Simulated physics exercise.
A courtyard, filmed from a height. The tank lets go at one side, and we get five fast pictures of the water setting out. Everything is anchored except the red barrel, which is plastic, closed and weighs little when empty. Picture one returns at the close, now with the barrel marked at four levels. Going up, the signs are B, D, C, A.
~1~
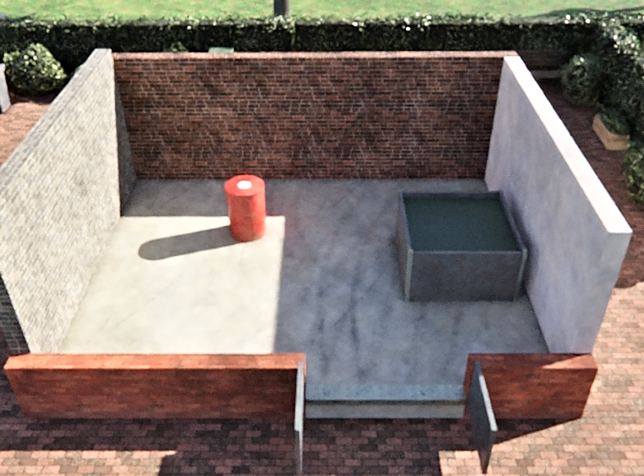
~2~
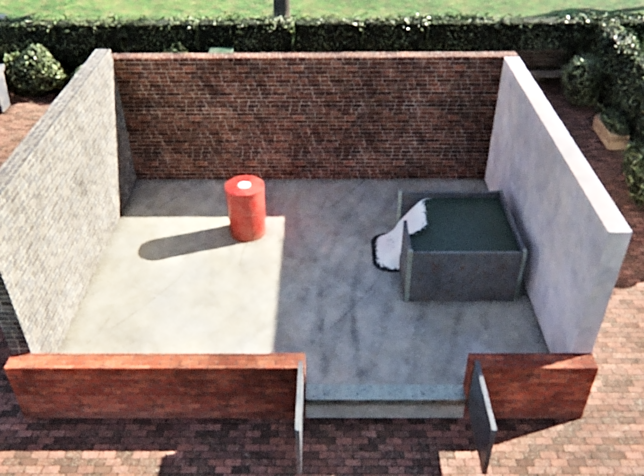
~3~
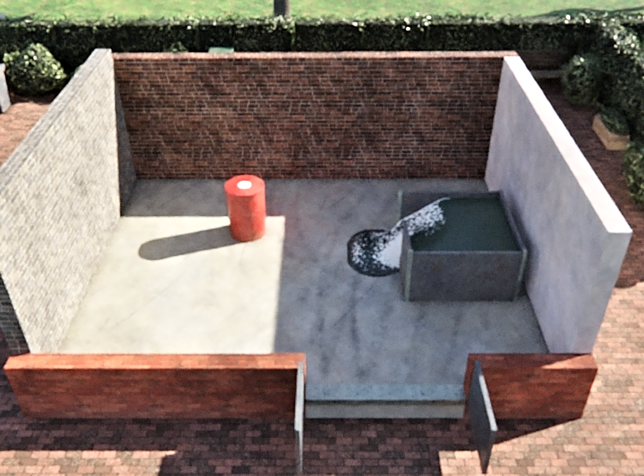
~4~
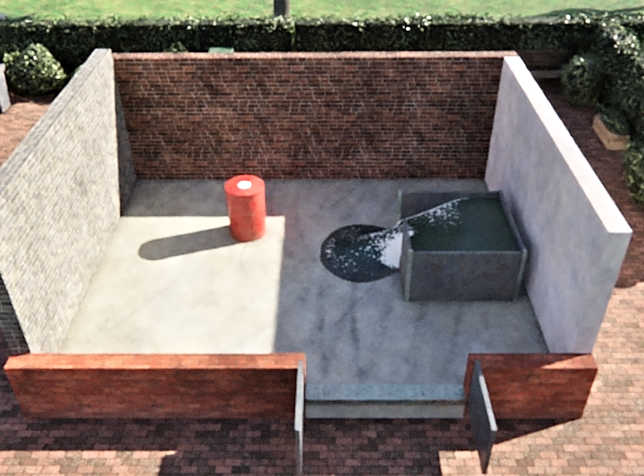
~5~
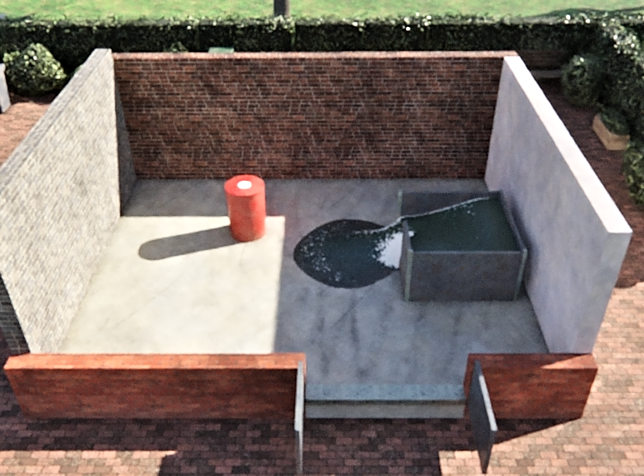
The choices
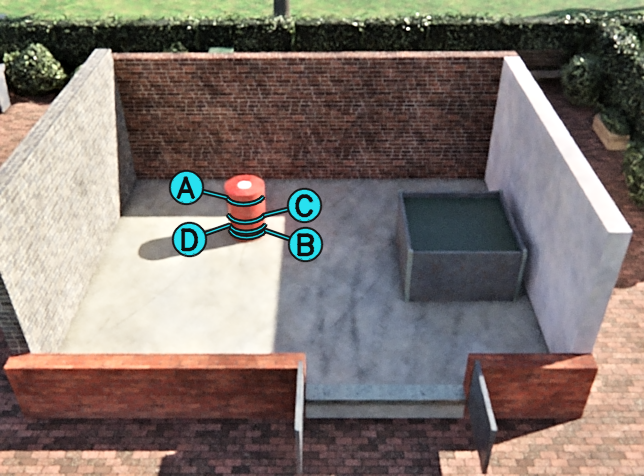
In a walled yard, water pours from a tank and spreads left across the ground.
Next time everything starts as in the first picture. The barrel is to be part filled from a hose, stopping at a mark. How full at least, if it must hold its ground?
C.
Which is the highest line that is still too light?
That is line D.
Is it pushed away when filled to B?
Yes.
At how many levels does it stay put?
Two.
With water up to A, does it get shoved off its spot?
No, that is safe.
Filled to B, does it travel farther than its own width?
Yes, it does.
On the marked copy, A at (243, 204); B at (246, 237); C at (245, 222); D at (246, 232); from the bottom up B, D, C, A.
For line A, it does not move.
For line B, it is pushed about 3 times its own width away.
For line C, it does not move.
For line D, it is pushed about its own width away.
